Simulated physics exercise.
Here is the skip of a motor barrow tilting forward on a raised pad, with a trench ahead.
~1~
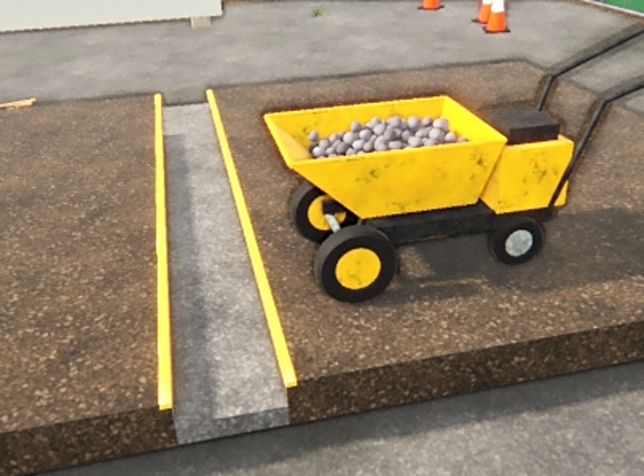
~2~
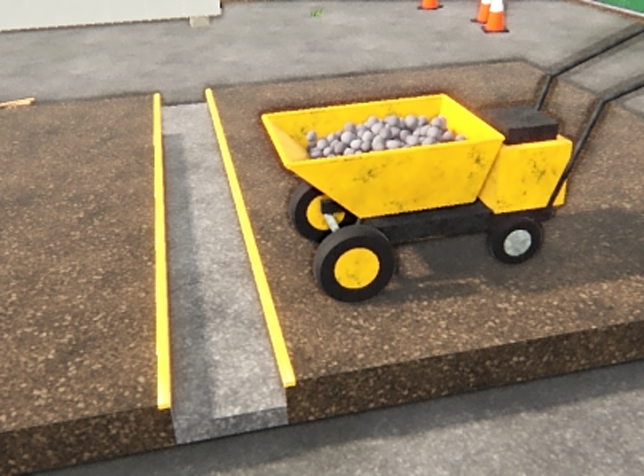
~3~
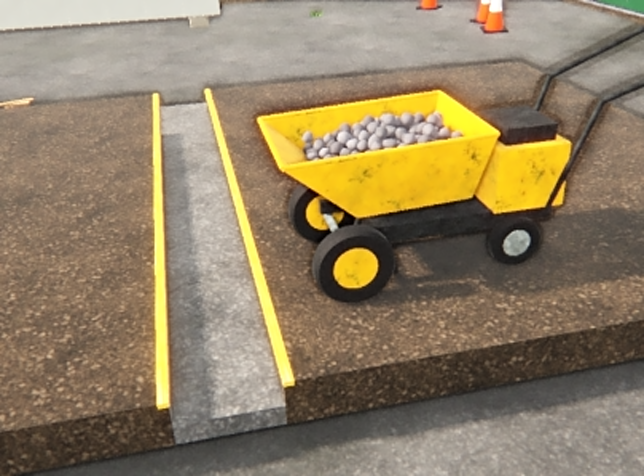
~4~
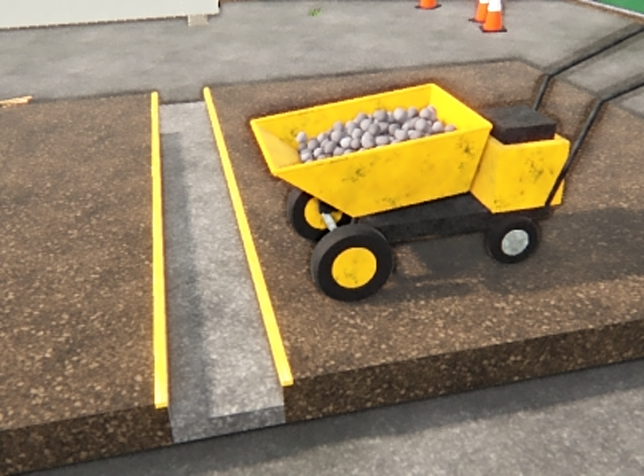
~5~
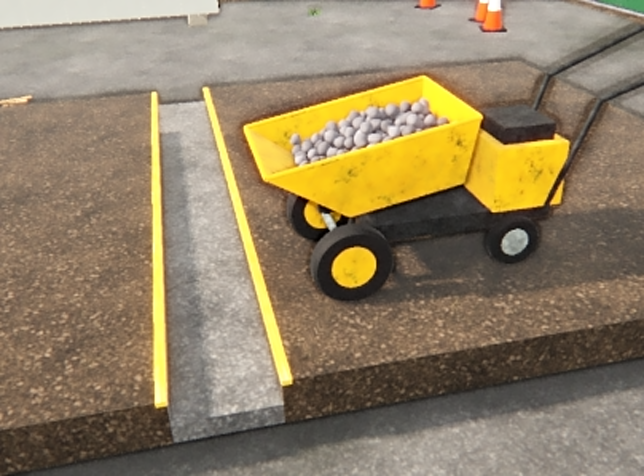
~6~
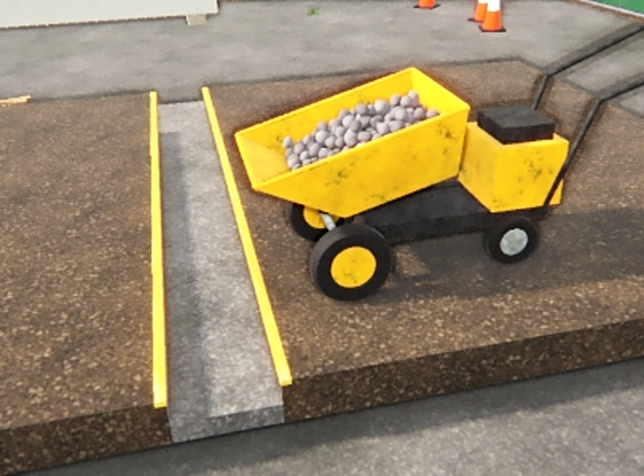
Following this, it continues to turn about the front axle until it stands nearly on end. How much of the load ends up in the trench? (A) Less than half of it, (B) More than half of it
B.
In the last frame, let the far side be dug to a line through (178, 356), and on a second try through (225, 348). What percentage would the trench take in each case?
The first case gives close to 50 per cent and the second close to 0 per cent.
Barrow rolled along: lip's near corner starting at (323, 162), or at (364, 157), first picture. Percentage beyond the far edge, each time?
Roughly 0 percent first, then roughly 0 percent.
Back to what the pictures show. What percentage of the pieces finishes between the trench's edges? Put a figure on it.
It works out at some 70 %.
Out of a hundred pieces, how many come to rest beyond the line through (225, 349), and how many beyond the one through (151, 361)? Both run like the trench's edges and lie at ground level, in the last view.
That's 70 per cent for the first and 10 per cent for the second.
Just after the last frame, skip tipped steeply; every one in the skip.
A moment on, skip tipped steeply; roughly two thirds in the skip; roughly a third in or heaped over the trench; just a few beyond it; just a few falling.
Further on, skip tipped right over; roughly a quarter in the skip; roughly two thirds in or heaped over the trench; about a tenth beyond it.
When it is over, skip tipped right over; roughly a quarter in the skip; roughly two thirds in or heaped over the trench; about a tenth beyond it.
